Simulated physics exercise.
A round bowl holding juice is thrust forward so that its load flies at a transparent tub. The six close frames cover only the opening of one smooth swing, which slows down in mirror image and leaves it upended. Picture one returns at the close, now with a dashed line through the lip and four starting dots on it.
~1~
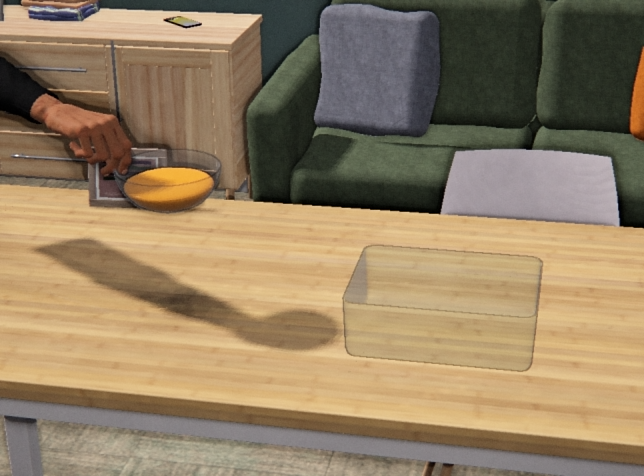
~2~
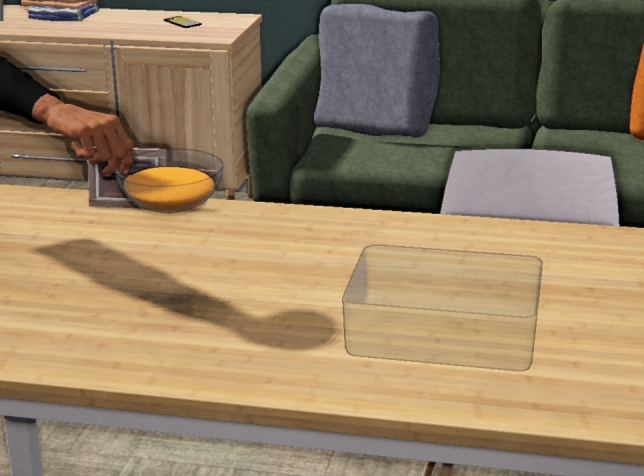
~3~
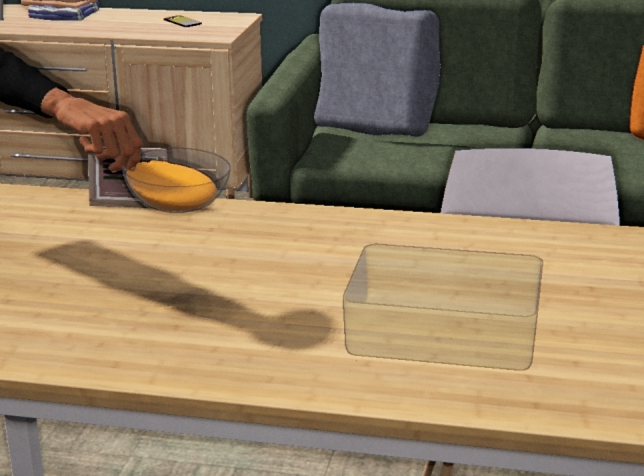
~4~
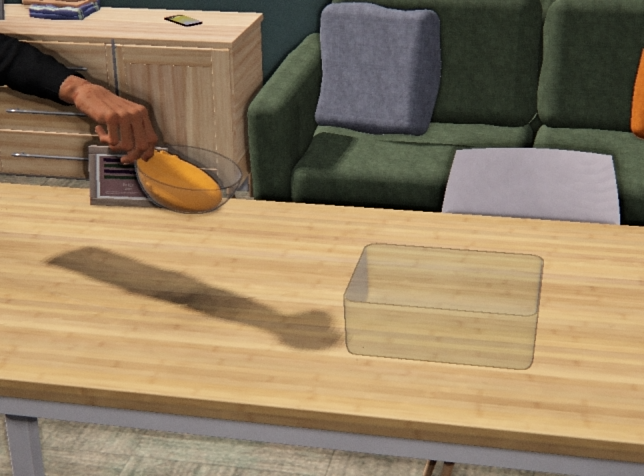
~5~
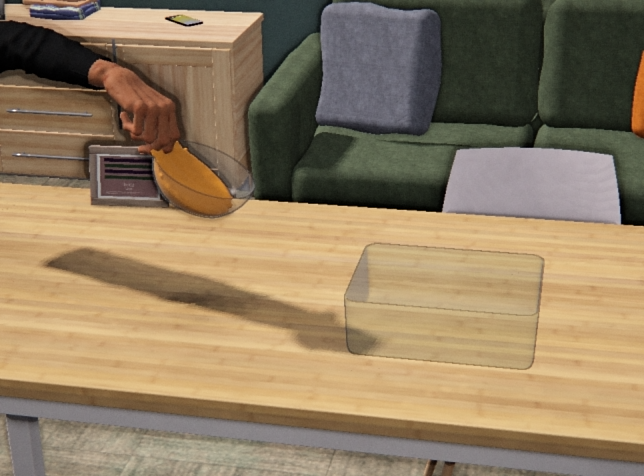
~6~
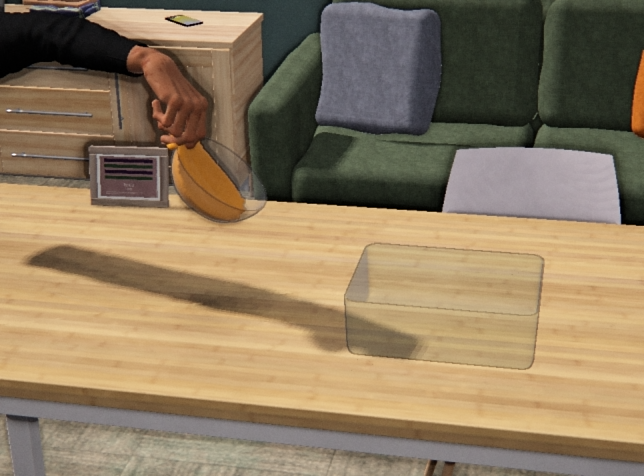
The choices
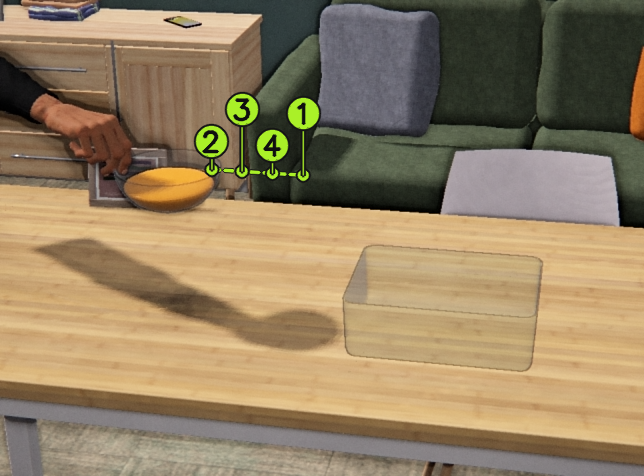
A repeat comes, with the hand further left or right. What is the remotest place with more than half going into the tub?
Choose 4.
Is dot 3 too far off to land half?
Yes, it does.
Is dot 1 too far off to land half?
No, that is safe.
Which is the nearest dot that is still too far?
That is dot 3.
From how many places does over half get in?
Two.
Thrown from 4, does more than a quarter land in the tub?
Yes.
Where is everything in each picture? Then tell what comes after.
The first frame shows upright, lip at (217, 169); tub from (345, 352) to (532, 369); nothing has left yet.
The second frame shows upright, lip at (219, 170); nothing has left yet.
The third frame shows tipped about 3°, lip at (227, 172); nothing has left yet.
The fourth frame shows tipped about 11°, lip at (239, 179); nothing has left yet.
The fifth frame shows tipped about 23°, lip at (253, 191); juice is over the rim, down to (164, 148).
The sixth frame shows tipped about 38°, lip at (264, 204); juice is over the rim, down to (174, 144).
In lime, 1 at (303, 175); 2 at (211, 169); 3 at (242, 171); 4 at (272, 173).
For dot 1, about 77 % lands in the tub, 5 % falls short and 17 % goes beside or beyond.
For dot 2, about 0 % lands in the tub, 97 % falls short.
For dot 3, about 25 % lands in the tub, 71 % falls short and 4 % goes beside or beyond.
For dot 4, about 69 % lands in the tub, 22 % falls short and 9 % goes beside or beyond.
